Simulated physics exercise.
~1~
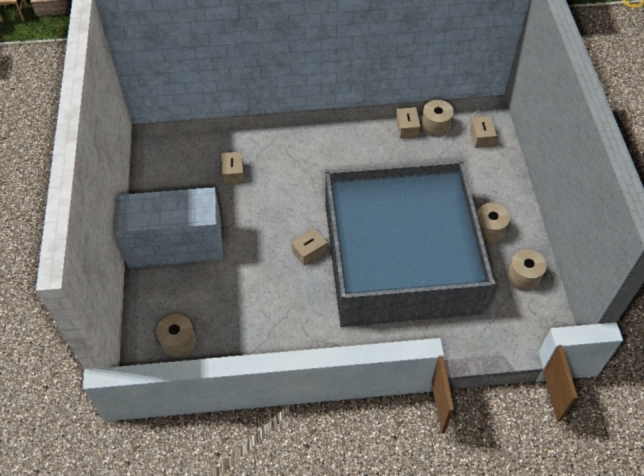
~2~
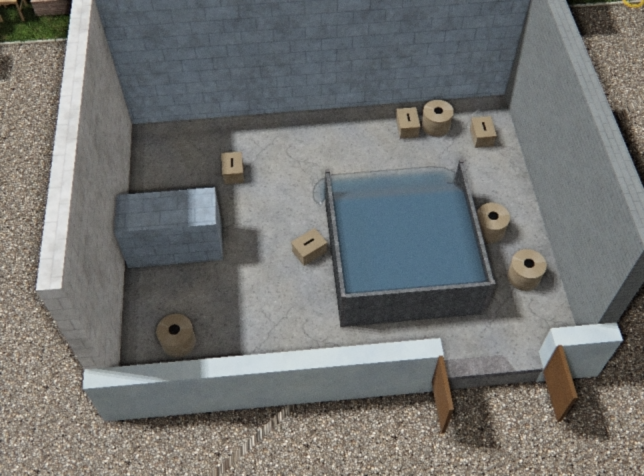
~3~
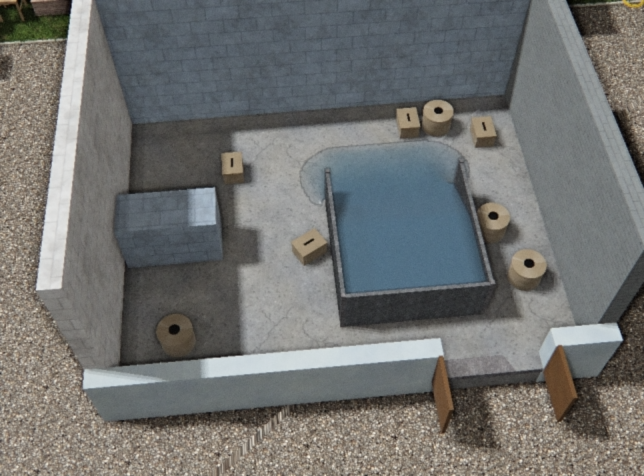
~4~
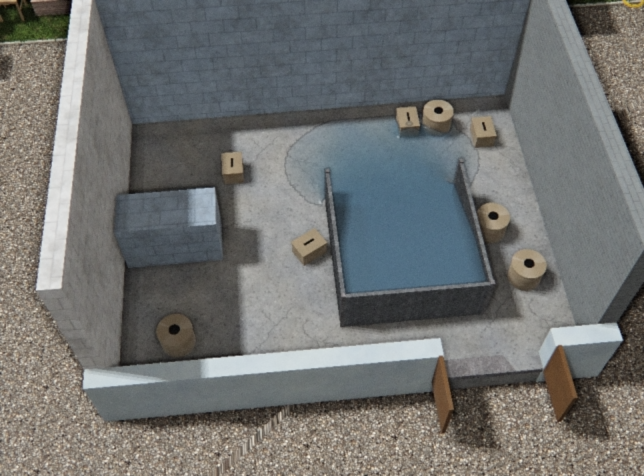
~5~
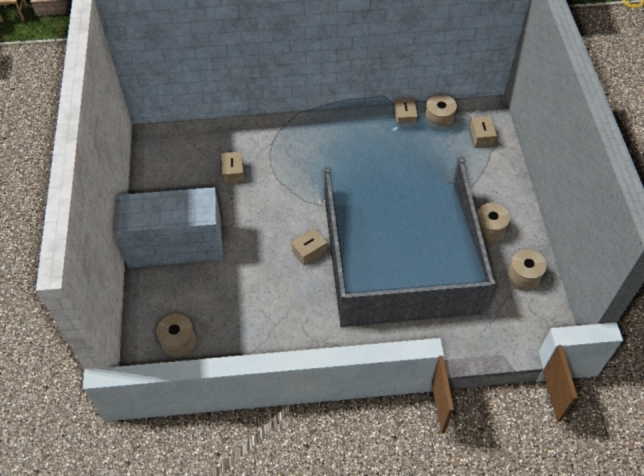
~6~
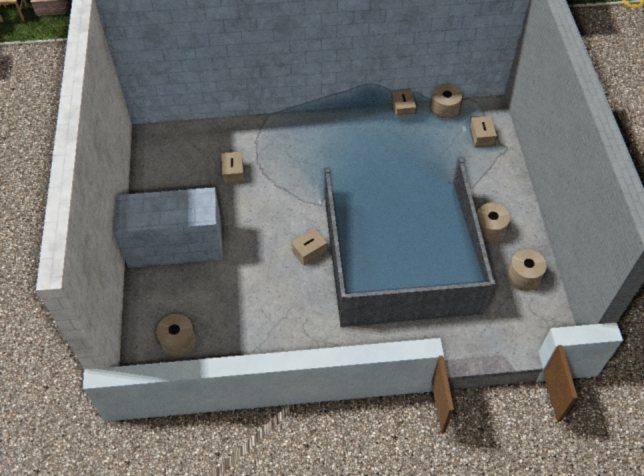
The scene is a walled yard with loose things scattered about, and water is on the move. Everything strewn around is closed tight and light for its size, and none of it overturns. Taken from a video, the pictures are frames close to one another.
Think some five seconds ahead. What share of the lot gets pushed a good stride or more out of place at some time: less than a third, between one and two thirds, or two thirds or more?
Two thirds or more.
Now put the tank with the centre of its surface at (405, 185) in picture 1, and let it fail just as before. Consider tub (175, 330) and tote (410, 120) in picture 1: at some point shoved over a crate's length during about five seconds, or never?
First one: Stayed short; second one: Covered that distance.
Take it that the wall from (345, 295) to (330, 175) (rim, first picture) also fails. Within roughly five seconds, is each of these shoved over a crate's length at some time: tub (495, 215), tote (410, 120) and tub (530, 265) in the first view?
Order as asked: Not sent that far; not sent that far; not sent that far.
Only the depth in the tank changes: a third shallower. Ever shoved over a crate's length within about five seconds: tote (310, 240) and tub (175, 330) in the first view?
Order as asked - never got there, never got there.
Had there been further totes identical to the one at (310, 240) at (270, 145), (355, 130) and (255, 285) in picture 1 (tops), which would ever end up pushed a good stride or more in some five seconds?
First driven off; second driven off; third falls short.
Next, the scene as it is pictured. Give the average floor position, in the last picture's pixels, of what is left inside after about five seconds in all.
Near (360, 308).
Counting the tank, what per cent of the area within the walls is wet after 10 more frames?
About 55 percent.
A moment on, 1 of 8 are well off their spots; 2 afloat.
Next, 3 of 8 are well off their spots; 2 afloat.
Later, 5 of 8 are well off their spots; 5 afloat.
In the end, 7 of 8 are well off their spots, and 7 have been at some point; 3 afloat.
